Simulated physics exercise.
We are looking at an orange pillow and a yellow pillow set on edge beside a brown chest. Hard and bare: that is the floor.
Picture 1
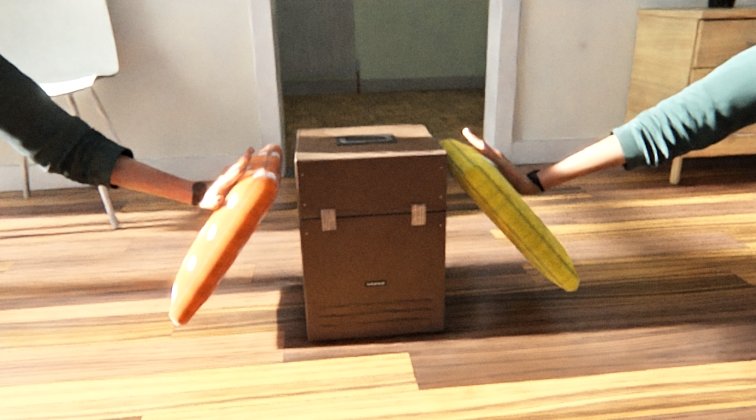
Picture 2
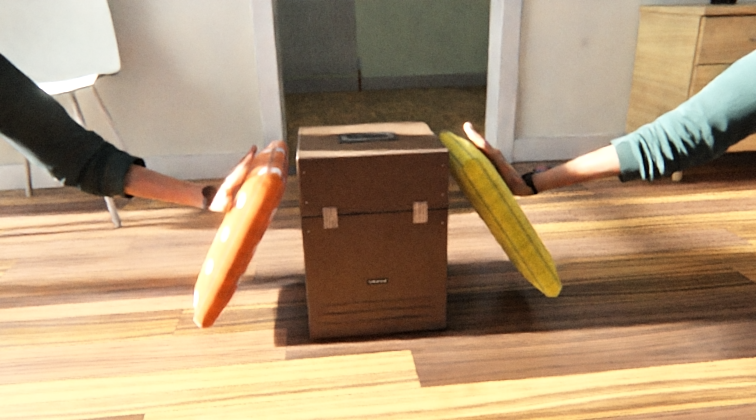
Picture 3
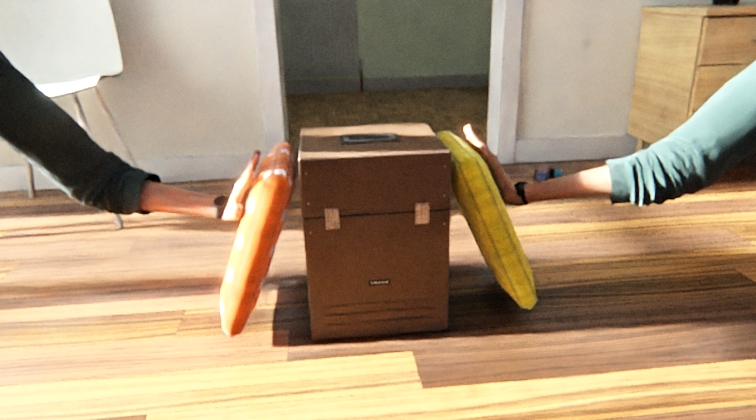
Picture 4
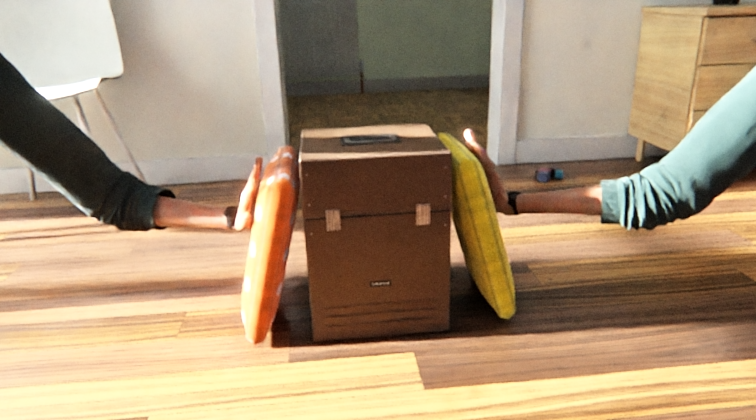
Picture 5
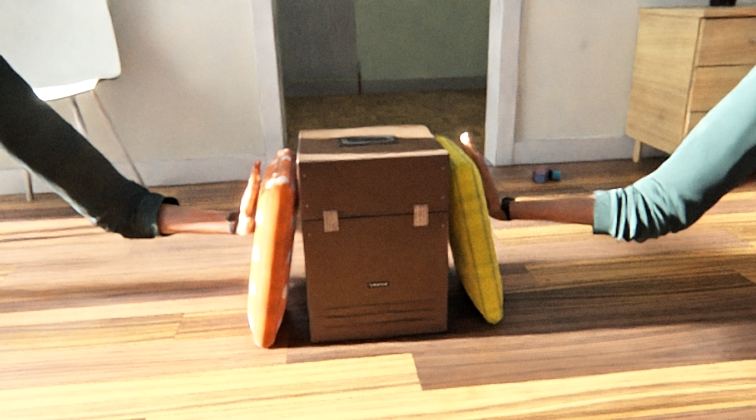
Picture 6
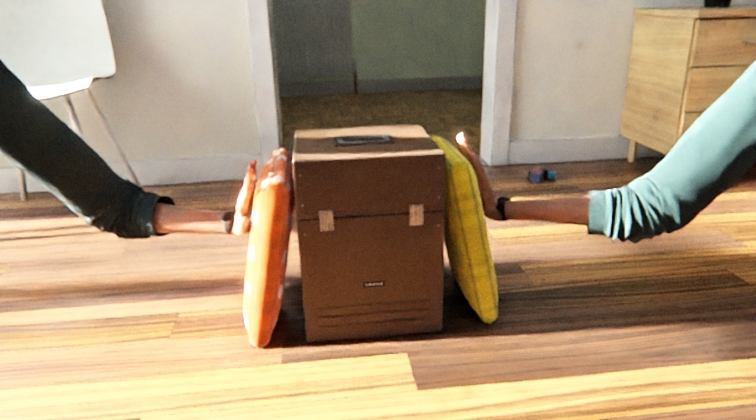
Two arms in dark green sleeves reach in from the left and right of a sunlit room with a bare wooden floor, seen from the front, slightly above. An orange pillow leans on the left of a brown chest and a yellow one on the right, before a doorway. The hands press the pillows inward, their lower ends sliding toward the chest until both are almost upright, while the view shifts very slightly.
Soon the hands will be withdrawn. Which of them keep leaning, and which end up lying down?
I would expect this: The orange pillow keeps leaning, the yellow pillow keeps leaning.
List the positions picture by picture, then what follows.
In the first frame, orange pillow foot (179, 320), head (269, 184); yellow pillow foot (573, 286), head (471, 173).
In the second frame, orange pillow foot (204, 324); yellow pillow foot (554, 292).
In the third frame, orange pillow foot (232, 332); yellow pillow foot (529, 304).
In the fourth frame, orange pillow foot (256, 339); yellow pillow foot (507, 314).
In the fifth frame, orange pillow foot (264, 343); yellow pillow foot (494, 320).
In the sixth frame, orange pillow foot (260, 343), head (278, 187), almost upright; yellow pillow foot (489, 319), head (458, 167), almost upright.
Then, 0.38 s later than the last view, orange pillow against the side near (272, 243); yellow pillow against the side near (461, 227).
Finally, orange pillow against the side near (272, 244); yellow pillow against the side near (461, 227). The orange pillow keeps leaning and the yellow pillow holds its lean.
